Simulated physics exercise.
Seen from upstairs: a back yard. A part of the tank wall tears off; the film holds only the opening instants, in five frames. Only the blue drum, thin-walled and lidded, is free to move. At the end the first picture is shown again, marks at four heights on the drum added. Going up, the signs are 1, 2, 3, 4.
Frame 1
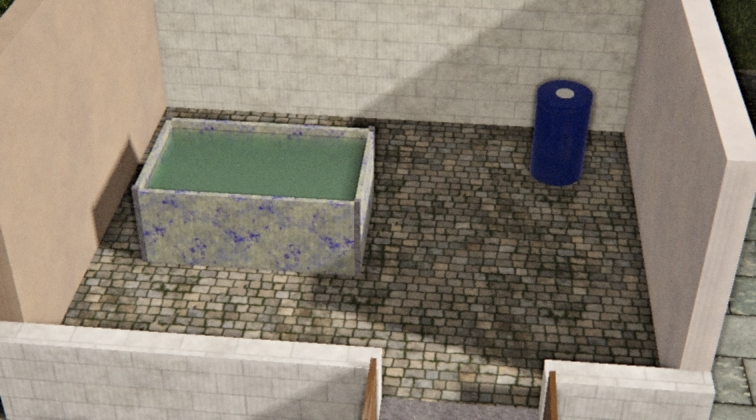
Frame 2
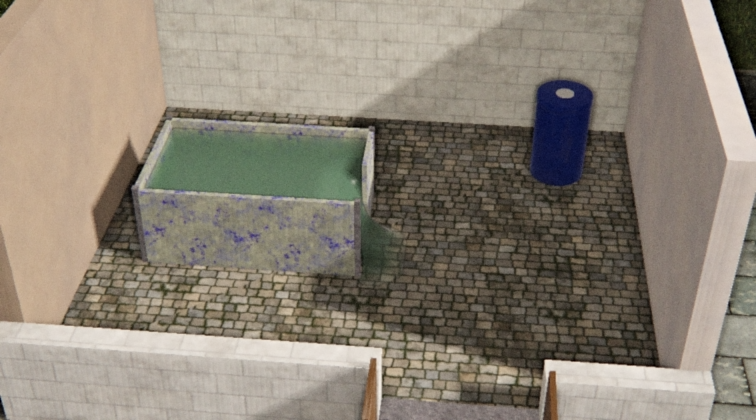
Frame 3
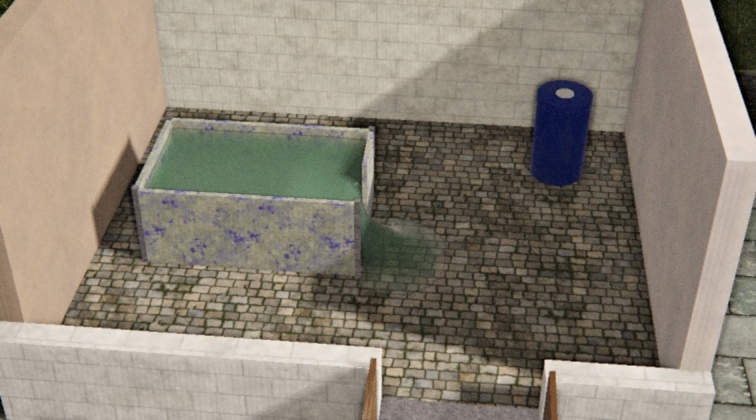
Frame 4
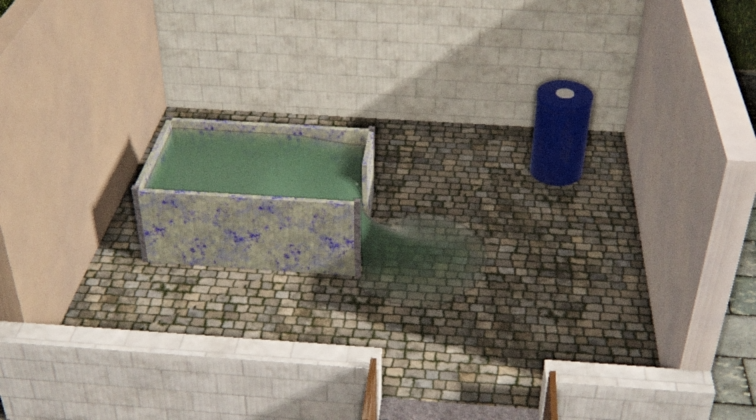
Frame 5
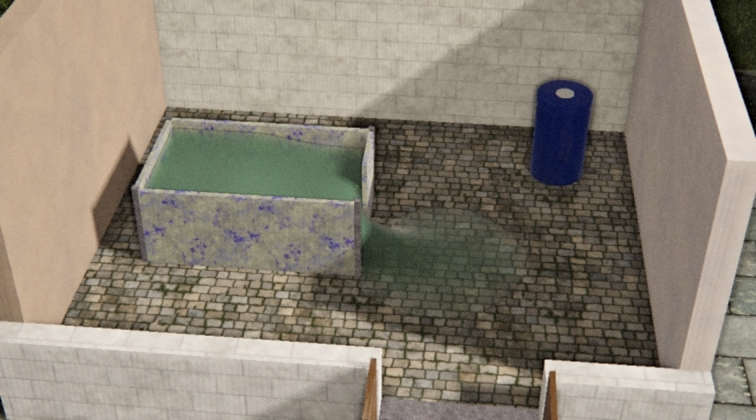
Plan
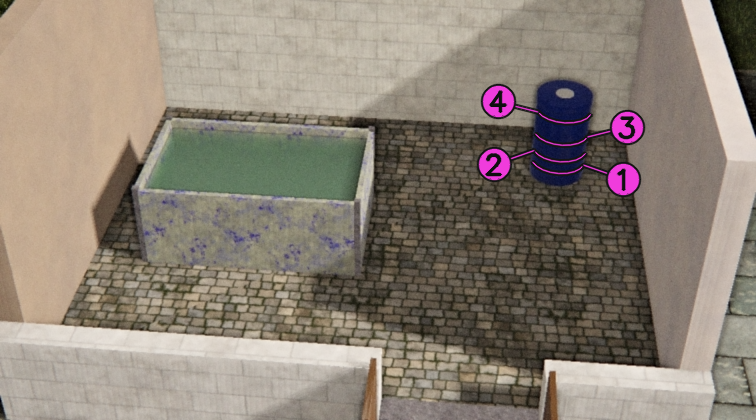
Greenish water poured out of the right end of a full stone-like tank in a walled yard and spread rightward across the cobbles, while the blue drum near the back wall stayed still.
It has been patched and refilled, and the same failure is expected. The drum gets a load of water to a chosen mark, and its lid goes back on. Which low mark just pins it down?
Take 1.
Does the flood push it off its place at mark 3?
No, not at all.
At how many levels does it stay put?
All four.
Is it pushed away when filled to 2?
No.
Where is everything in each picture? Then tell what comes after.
Lid of the blue drum at (565, 94); tank full, its middle at (259, 166); open gate at (463, 358).
Water covers 1 % of the ground and is seen nearest the drum at (392, 232).
Water covers 3 % of the ground and is seen nearest the drum at (431, 237).
Water covers 6 % of the ground and is seen nearest the drum at (465, 232).
Lid of the blue drum at (565, 94); water covers 9 % of the ground and is seen nearest the drum at (472, 217).
On the marked copy, 1 at (558, 173); 2 at (560, 161); 3 at (562, 145); 4 at (564, 122); from the bottom up 1, 2, 3, 4.
With 1, it does not move.
With 2, it does not move.
With 3, it does not move.
With 4, it does not move.
